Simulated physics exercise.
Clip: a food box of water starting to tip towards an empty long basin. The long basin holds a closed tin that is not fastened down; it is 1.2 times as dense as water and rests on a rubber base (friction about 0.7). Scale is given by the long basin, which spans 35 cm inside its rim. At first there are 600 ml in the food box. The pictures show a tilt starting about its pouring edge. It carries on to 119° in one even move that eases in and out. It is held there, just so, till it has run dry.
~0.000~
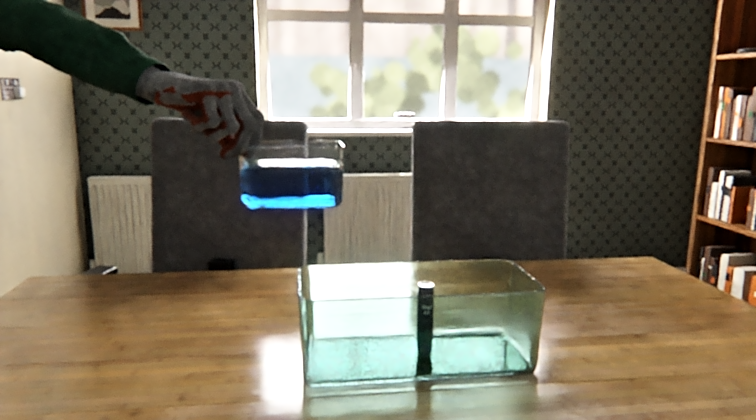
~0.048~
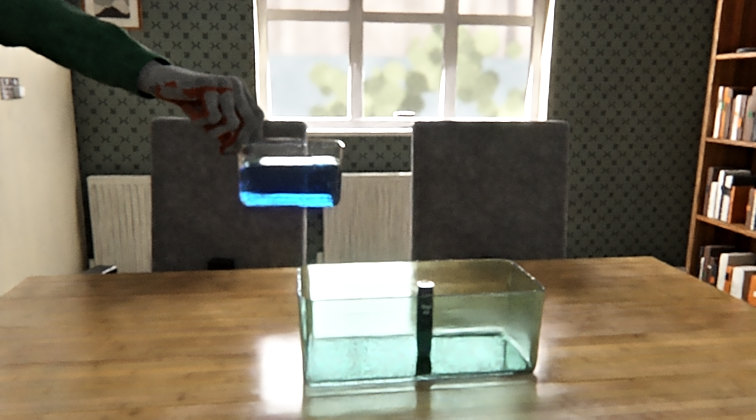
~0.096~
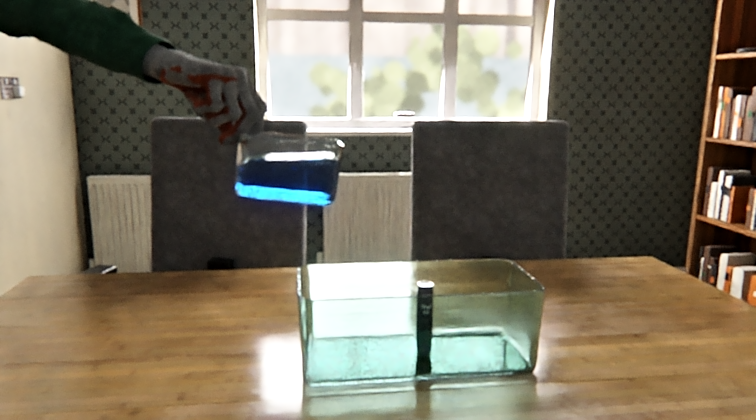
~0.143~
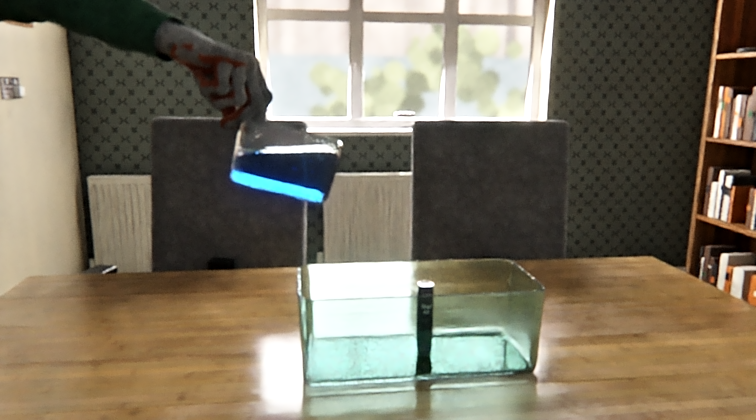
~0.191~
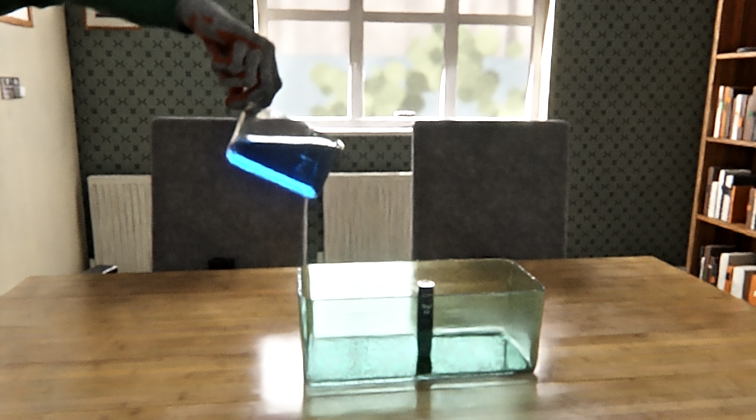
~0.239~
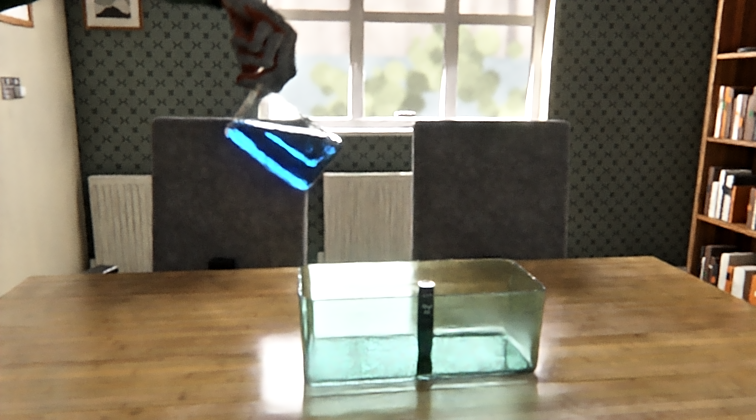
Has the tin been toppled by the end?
No, it never tumbles.
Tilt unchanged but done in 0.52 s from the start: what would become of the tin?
In that case the tin stays vertical.
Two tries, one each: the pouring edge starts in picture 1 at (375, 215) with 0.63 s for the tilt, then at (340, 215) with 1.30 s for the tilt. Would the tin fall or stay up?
First it stays on its base; then it stays on its base.
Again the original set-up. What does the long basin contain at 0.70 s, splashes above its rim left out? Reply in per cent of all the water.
It works out near 80 per cent.
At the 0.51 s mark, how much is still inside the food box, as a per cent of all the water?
Remaining: Near 34 % of the total.
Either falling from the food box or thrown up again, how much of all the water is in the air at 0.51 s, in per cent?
Roughly 62 percent.
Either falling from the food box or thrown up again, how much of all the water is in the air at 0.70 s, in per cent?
Estimate: Around 20 per cent.
Then, 0.51 s in, the tilt is 108° and 34 per cent is still to pour; the tin stands where it began.
Then, 0.70 s in, the tilt is 119° and 1 per cent is still to pour; the tin stands where it began.
Then, 0.91 s in, the tilt is 119° and 0 per cent is still to pour; the tin stands where it began.
Then, 1.13 s in, the tilt is 119° and 0 per cent is still to pour; the tin stands where it began.
Finally, the tin stands where it began.
